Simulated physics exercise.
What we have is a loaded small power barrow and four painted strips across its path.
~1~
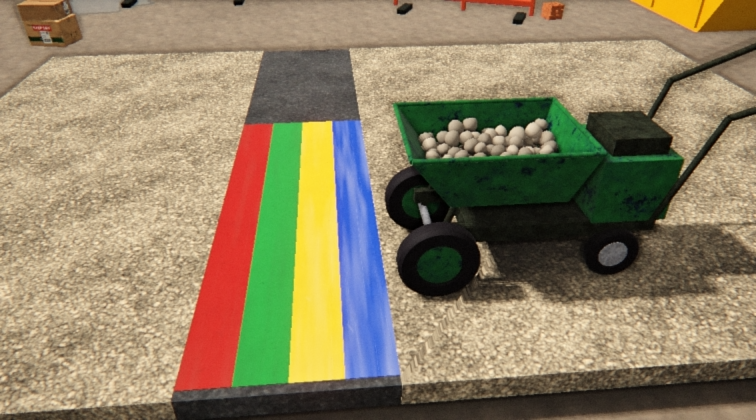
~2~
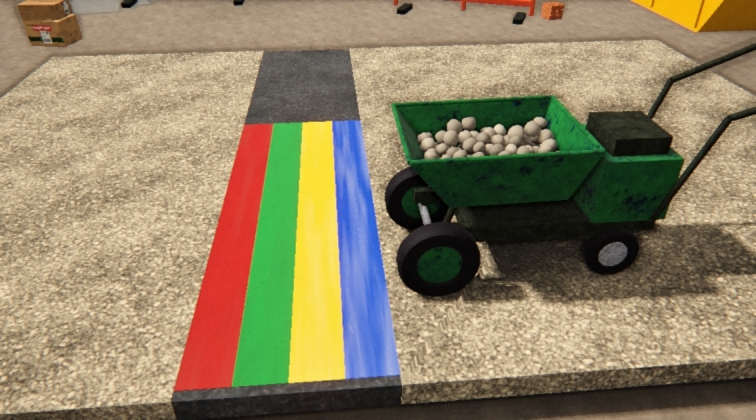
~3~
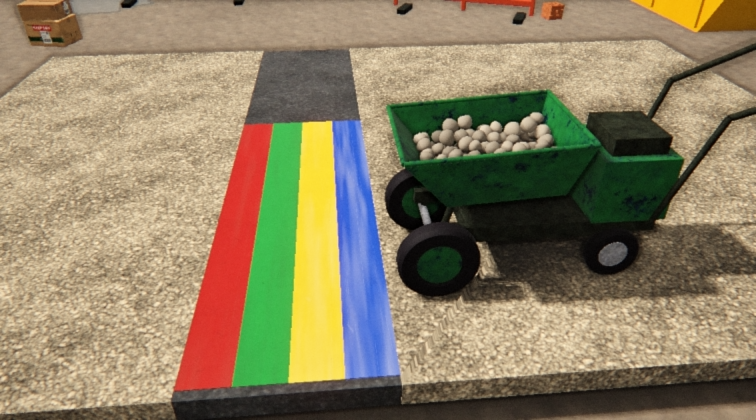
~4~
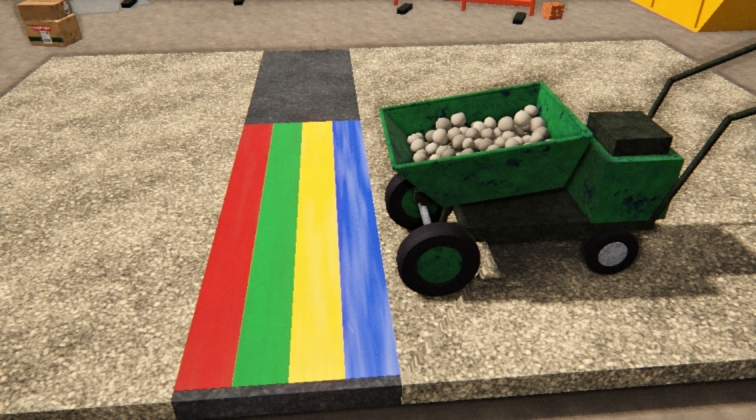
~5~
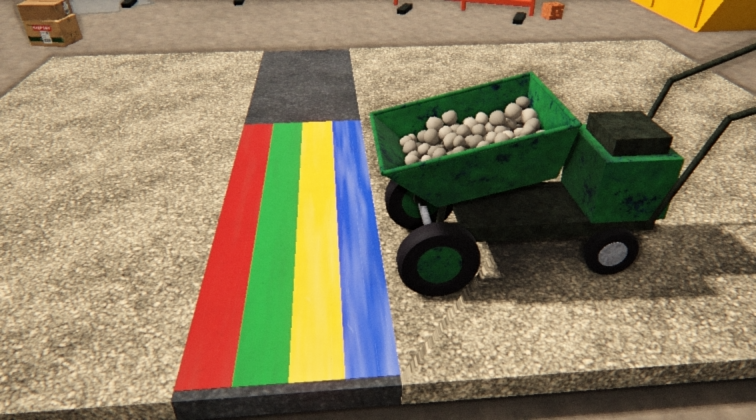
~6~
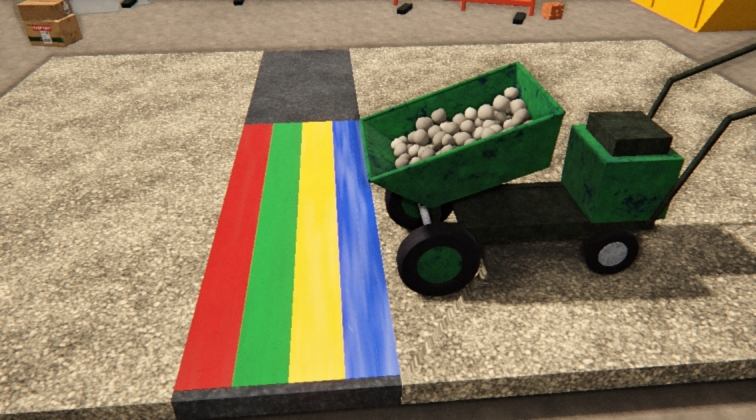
A green power barrow loaded with round pebbles sat level beside red, green, yellow and blue strips, then its skip slowly tilted forward to the left, its back end rising while the wheels stayed put.
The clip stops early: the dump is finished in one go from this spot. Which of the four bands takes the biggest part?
Most lies over the green band.
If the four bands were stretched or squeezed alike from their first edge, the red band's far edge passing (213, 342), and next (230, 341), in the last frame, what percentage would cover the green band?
Roughly 40 per cent, and 40 per cent.
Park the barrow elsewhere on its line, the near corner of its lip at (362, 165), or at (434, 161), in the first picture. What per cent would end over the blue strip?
Roughly 0 per cent, and 0 per cent.
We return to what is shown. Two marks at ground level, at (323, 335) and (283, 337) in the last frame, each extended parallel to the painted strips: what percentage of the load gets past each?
Roughly 90 per cent, and 50 per cent.
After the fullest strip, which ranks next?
In second place: Yellow.
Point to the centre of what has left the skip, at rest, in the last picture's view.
Near (279, 259).
Just after the last frame, skip tipped steeply; every one in the skip.
A moment on, skip tipped right over; the larger part in the skip; about a tenth over the yellow strip; about a tenth over the green strip.
Further on, skip tipped right over; roughly a quarter in the skip; roughly a quarter over the yellow strip; roughly a third over the green strip; about a tenth over the red strip; about a tenth off the paint.
When it is over, skip tipped right over; about a tenth in the skip; not one over the blue strip; roughly a quarter over the yellow strip; roughly a third over the green strip; about a tenth over the red strip; about a tenth off the paint.
